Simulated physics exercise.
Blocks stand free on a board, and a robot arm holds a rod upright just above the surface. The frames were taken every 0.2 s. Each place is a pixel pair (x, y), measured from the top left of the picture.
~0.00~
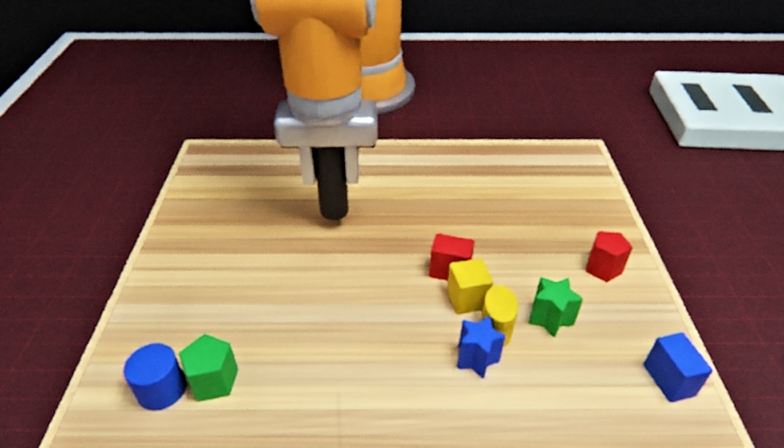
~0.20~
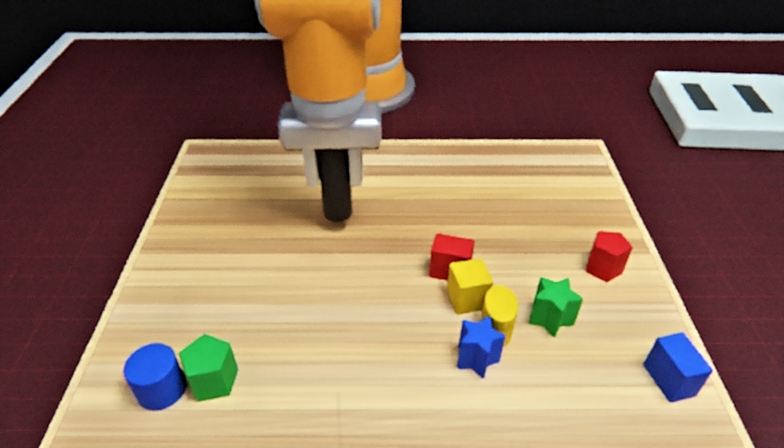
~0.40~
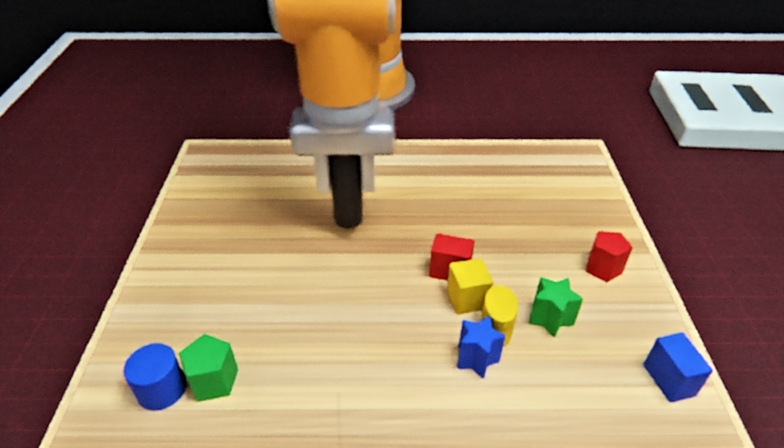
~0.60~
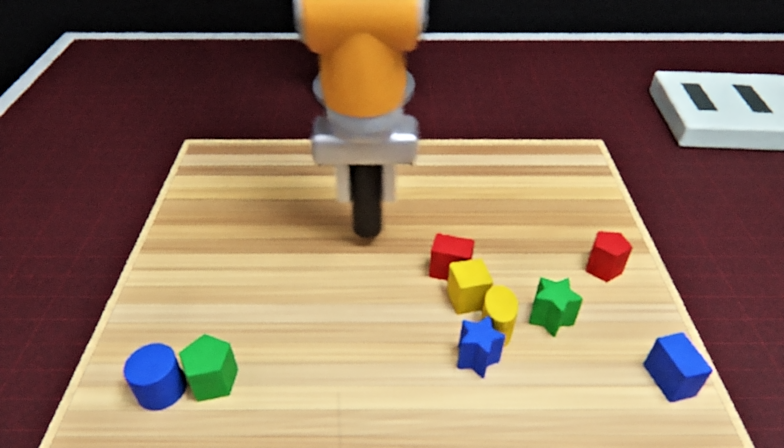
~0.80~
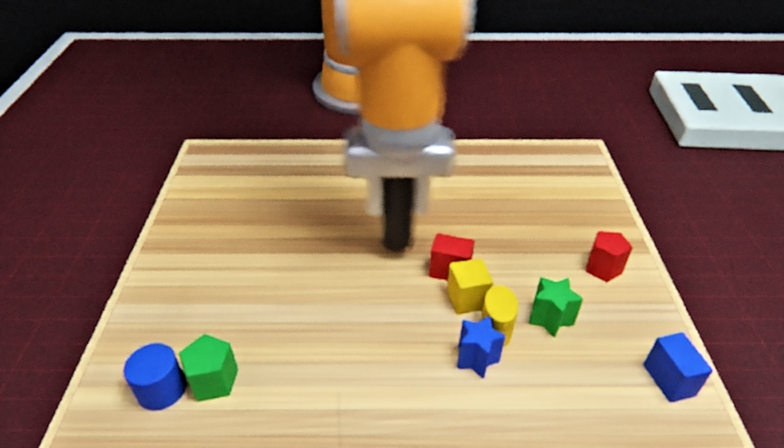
An orange robot arm moves its black rod rightward near a still red block.
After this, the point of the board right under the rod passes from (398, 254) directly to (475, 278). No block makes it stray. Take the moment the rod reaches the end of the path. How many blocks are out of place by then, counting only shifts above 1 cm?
Blocks that move over 1 cm: One.
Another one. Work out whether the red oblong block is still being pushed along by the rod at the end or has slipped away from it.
The rod should keep driving it forward.
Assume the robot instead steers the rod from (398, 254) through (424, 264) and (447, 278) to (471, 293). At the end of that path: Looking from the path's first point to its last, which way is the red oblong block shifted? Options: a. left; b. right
My pick is a.
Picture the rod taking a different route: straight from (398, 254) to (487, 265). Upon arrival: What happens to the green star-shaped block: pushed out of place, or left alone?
Here's my answer: The green star-shaped block remains in position.
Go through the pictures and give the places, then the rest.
Tip of the rod (335, 212), middles of tops, red oblong block (453, 245), yellow square block (471, 272), yellow elliptical block (502, 302), green star-shaped block (558, 291), in the first frame.
Rod (338, 214), nothing pushed, in the second frame.
Rod (349, 220), nothing pushed, in the third frame.
Rod (368, 230), nothing pushed, in the fourth frame.
Rod (398, 242), red oblong block (453, 245), yellow square block (471, 272), yellow elliptical block (502, 302), green star-shaped block (558, 291), in the fifth frame.
The first path, step by step. Halfway along, rod (437, 255); red oblong block (475, 249).
At the end, rod (477, 267); red oblong block (517, 255); yellow square block (476, 276), turned 20° clockwise; yellow elliptical block (504, 307); green star-shaped block unmoved.
